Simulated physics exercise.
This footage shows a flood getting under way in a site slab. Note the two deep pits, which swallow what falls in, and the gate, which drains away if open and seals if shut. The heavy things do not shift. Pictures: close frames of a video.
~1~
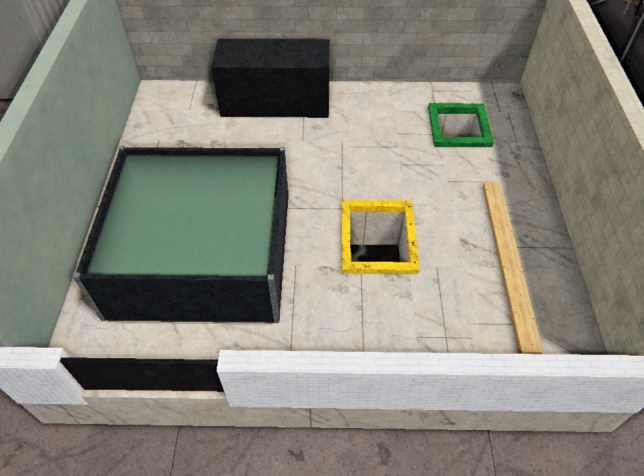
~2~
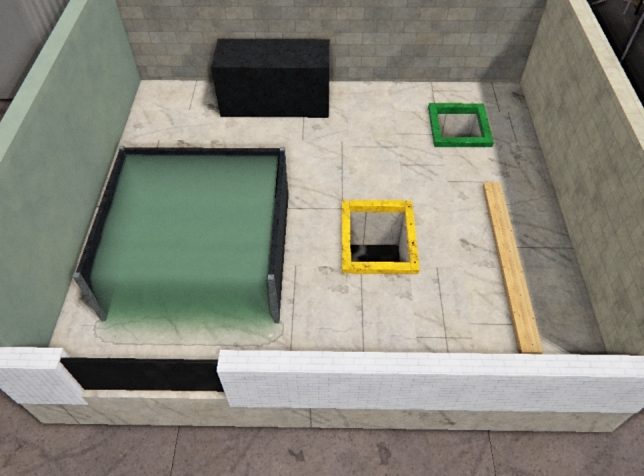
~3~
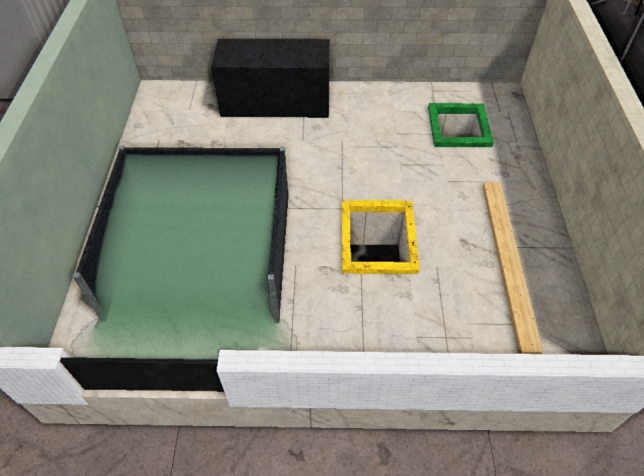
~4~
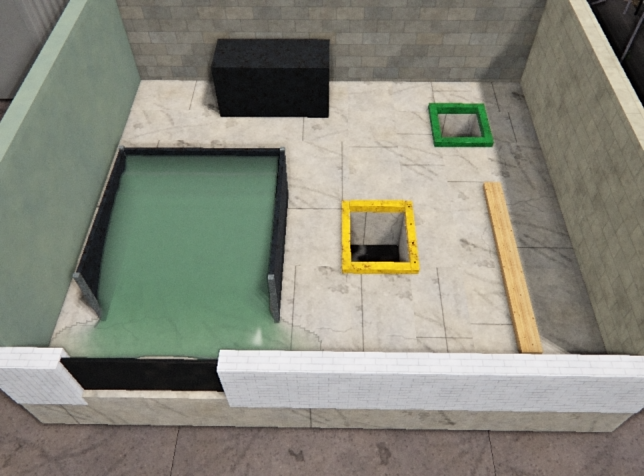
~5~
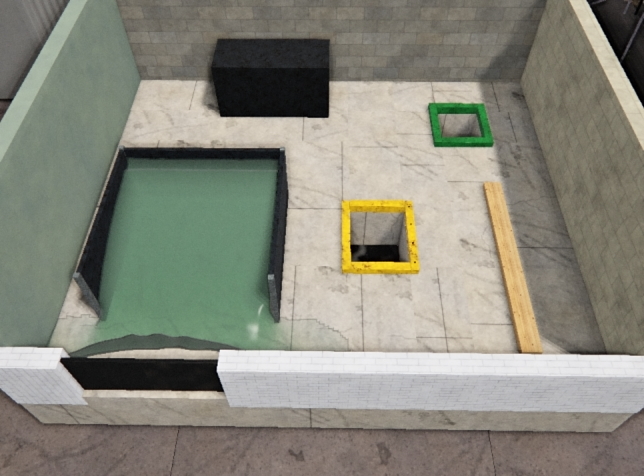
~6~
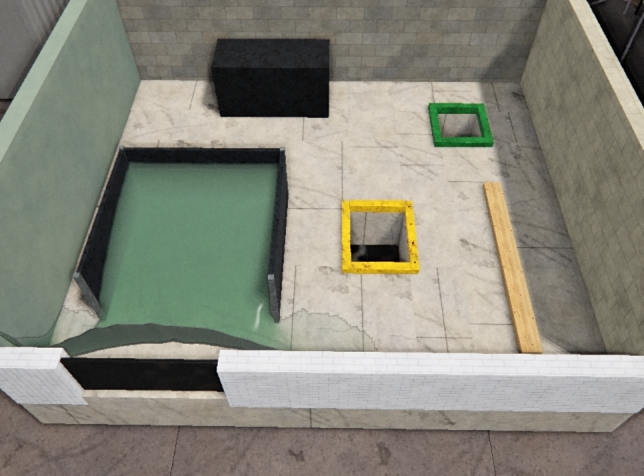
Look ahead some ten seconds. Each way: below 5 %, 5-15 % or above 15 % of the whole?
Gate - below 5 %, yellow pit - below 5 %, green pit - below 5 %.
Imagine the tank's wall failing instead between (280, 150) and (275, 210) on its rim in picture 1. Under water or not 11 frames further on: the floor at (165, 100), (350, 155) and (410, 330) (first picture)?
Unsoaked, then soaked, then soaked.
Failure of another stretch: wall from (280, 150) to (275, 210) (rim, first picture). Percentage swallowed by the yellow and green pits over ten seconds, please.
Lab note - share by pit: Yellow 40 %, green 6 %.
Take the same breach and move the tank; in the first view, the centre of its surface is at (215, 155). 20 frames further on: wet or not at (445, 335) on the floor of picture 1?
There: Awash.
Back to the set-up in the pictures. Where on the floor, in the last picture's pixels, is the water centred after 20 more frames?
Around pixel (262, 247).
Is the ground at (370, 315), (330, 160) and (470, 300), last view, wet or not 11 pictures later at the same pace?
First swamped, then spared, then swamped.
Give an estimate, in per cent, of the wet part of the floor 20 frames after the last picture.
I make it 60 per cent.
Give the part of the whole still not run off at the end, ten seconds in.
Roughly 98 parts in every hundred.
A moment on, water covers 25 % of the floor; the gate 0 %, the yellow pit 0 %, the green pit 0 %.
Next, water covers 45 % of the floor; the gate 0 %, the yellow pit 0 %, the green pit 0 %.
Then, water covers 60 % of the floor; the gate 0 %, the yellow pit 0 %, the green pit 0 %.
Later, water covers 95 % of the floor; the gate 0 %, the yellow pit 0 %, the green pit 1 %.
In the end, water covers 95 % of the floor; the gate 0 %, the yellow pit 1 %, the green pit 2 %.
